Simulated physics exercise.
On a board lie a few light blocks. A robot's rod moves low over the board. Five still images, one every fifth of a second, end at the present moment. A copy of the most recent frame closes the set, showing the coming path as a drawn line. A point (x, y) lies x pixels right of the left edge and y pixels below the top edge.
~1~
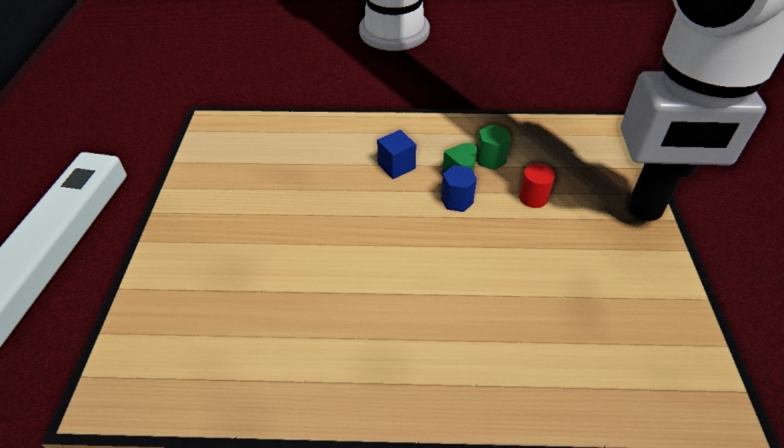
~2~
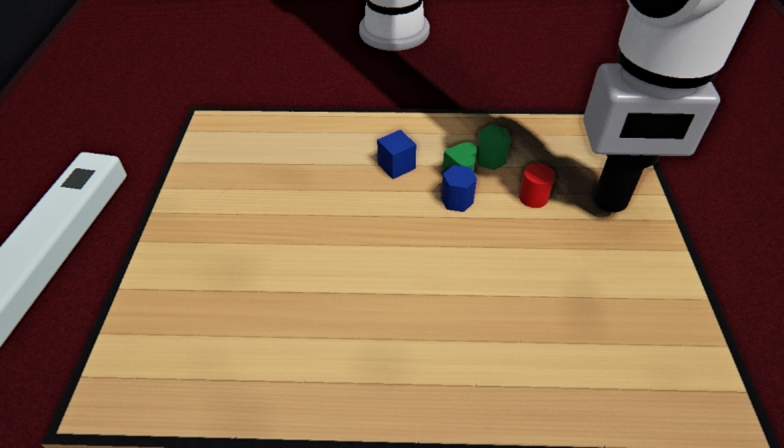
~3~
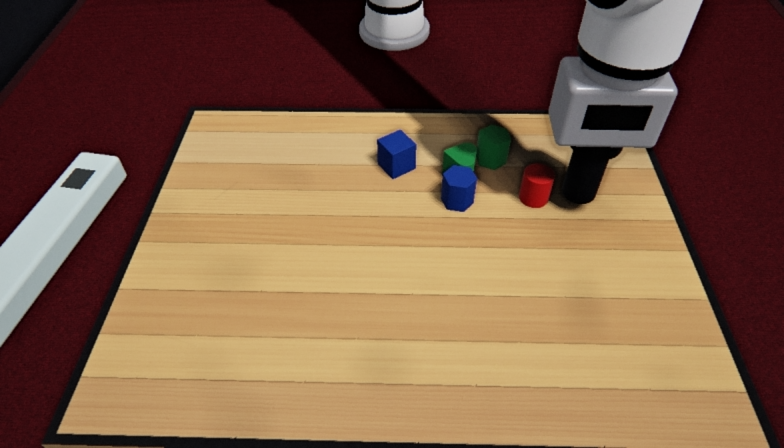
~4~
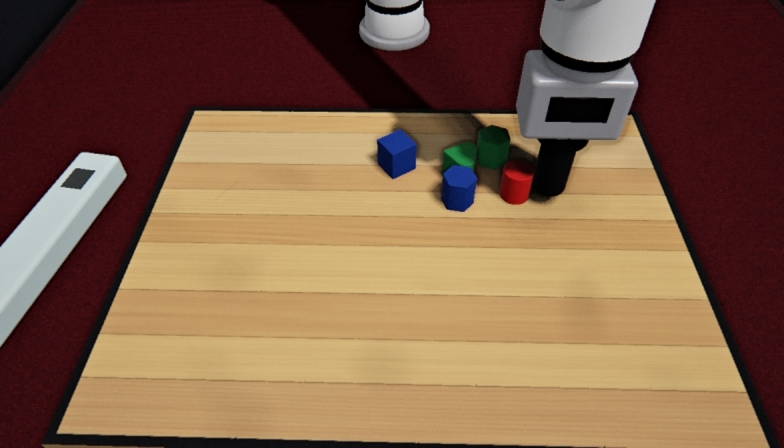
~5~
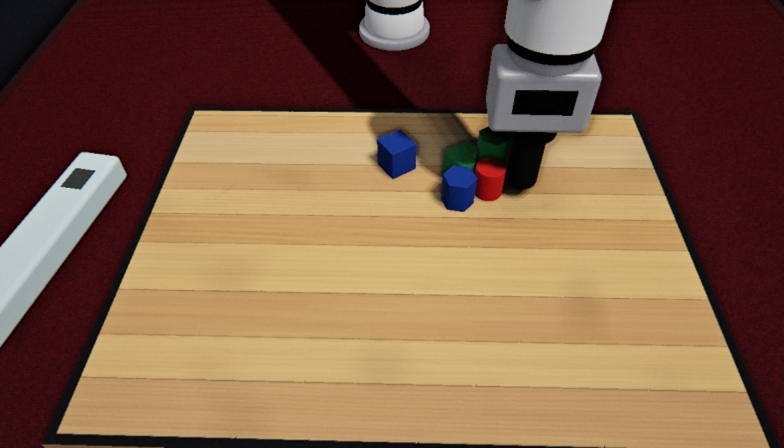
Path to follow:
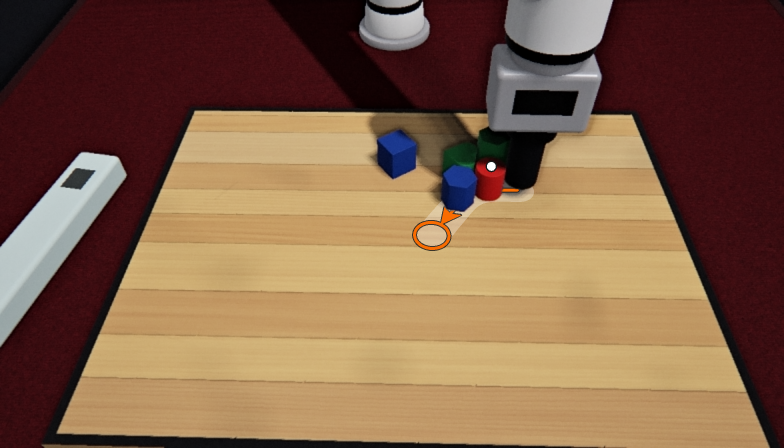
A robot's black rod moved left low over a wooden board, reached a red disc and pushed it left toward the blue and green blocks, while the other blocks stayed still.
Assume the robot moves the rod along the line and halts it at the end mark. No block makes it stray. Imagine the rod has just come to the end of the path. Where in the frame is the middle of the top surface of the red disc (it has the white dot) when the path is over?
I predict (430, 171).
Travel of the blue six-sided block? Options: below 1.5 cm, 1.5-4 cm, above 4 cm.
By the end of the path, it will have gone past 4 cm.
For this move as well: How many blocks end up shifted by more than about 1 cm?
Once the path ends, three or more blocks will have shifted.
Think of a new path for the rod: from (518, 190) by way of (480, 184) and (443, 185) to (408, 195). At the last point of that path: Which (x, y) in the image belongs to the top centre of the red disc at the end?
That would be at about pixel (379, 179).
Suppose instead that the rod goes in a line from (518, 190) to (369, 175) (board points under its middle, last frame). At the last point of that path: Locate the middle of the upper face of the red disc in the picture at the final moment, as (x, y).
Its top middle: (376, 173).
Drawn move, from (518, 190) via (479, 192) and (453, 210), ending at (432, 235); the dot is on the red disc.
What follows on the original path. One third of the way, rod (481, 181); blue six-sided block (431, 184), turned 40° anticlockwise; green heart-shaped block (446, 150), turned 70° clockwise; red disc (451, 168).
Two thirds of the way, rod (454, 200); blue six-sided block (412, 188), turned 95° anticlockwise; green heart-shaped block (445, 150), turned 75° clockwise; red disc (430, 171).
At the end, rod (432, 225); blue six-sided block (411, 188), turned 90° anticlockwise; green heart-shaped block (445, 150), turned 75° clockwise; red disc (430, 171); green six-sided block still.
